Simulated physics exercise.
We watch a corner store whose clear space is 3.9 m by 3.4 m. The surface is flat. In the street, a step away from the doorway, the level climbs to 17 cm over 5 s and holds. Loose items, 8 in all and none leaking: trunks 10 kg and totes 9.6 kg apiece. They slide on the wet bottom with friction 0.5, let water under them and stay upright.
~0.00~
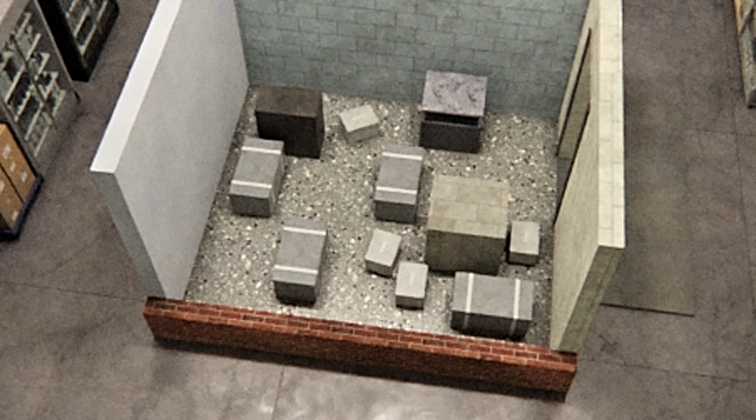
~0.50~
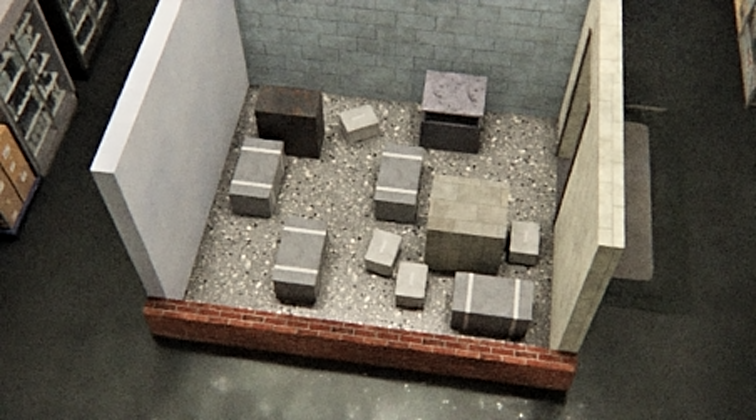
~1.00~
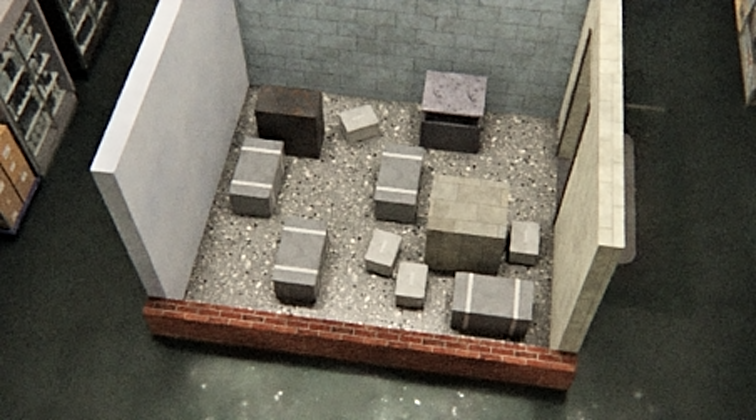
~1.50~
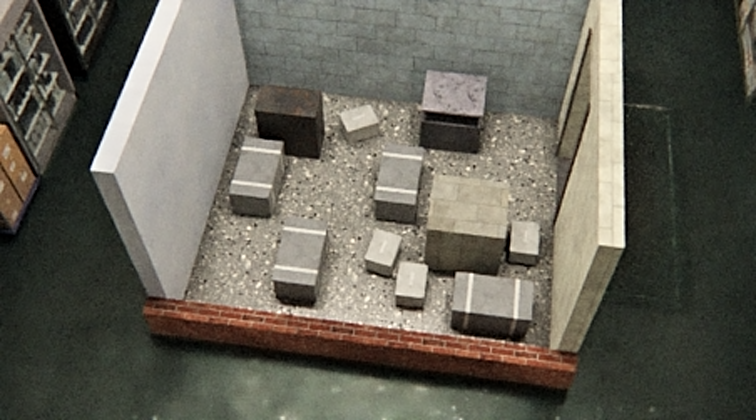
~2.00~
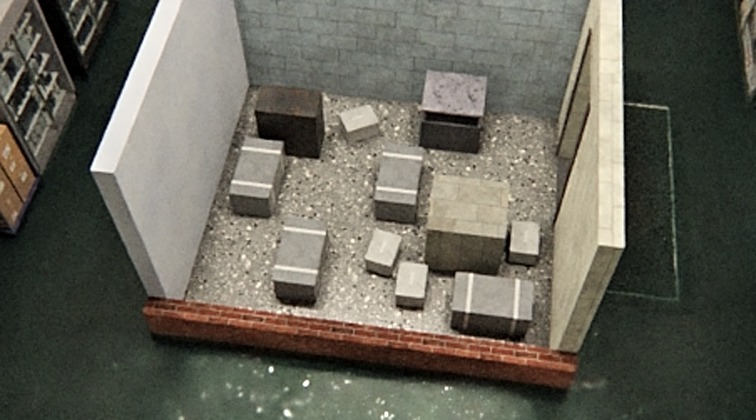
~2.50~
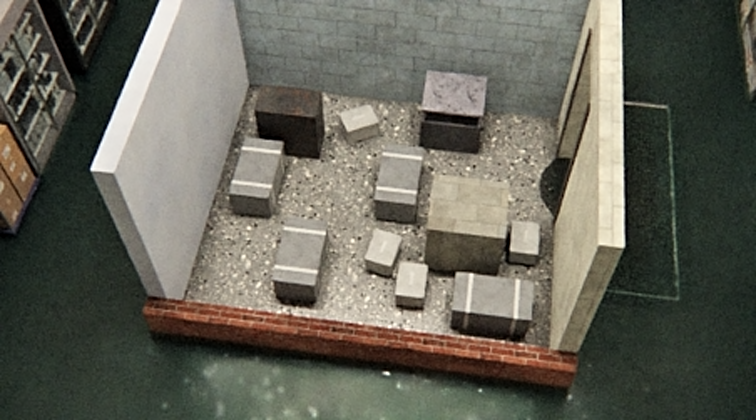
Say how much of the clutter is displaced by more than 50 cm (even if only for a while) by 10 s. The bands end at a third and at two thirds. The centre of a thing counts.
That comes to less than a third.
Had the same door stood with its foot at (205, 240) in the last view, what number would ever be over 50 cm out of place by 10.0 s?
In that case 3 of them.
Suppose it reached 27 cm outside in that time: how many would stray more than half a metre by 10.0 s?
In that case 2 of them.
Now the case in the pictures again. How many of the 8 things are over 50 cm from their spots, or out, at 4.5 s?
By then 0.
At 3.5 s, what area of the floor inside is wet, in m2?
About 1.0 m2.
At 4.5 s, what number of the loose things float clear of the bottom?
I count 0.
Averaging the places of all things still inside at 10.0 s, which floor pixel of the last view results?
Around (366, 249).
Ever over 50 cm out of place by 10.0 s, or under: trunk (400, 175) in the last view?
Answer: Past it.
After 3.5 s 0 of 8 are over 50 cm from their spots; 0 afloat.
After 4.5 s 0 of 8 are over 50 cm from their spots; 0 afloat.
After 7.0 s 1 of 8 are over 50 cm from their spots; 1 afloat.
After 10.0 s 1 of 8 are over 50 cm from their spots, and 1 have been at some point; 3 afloat.
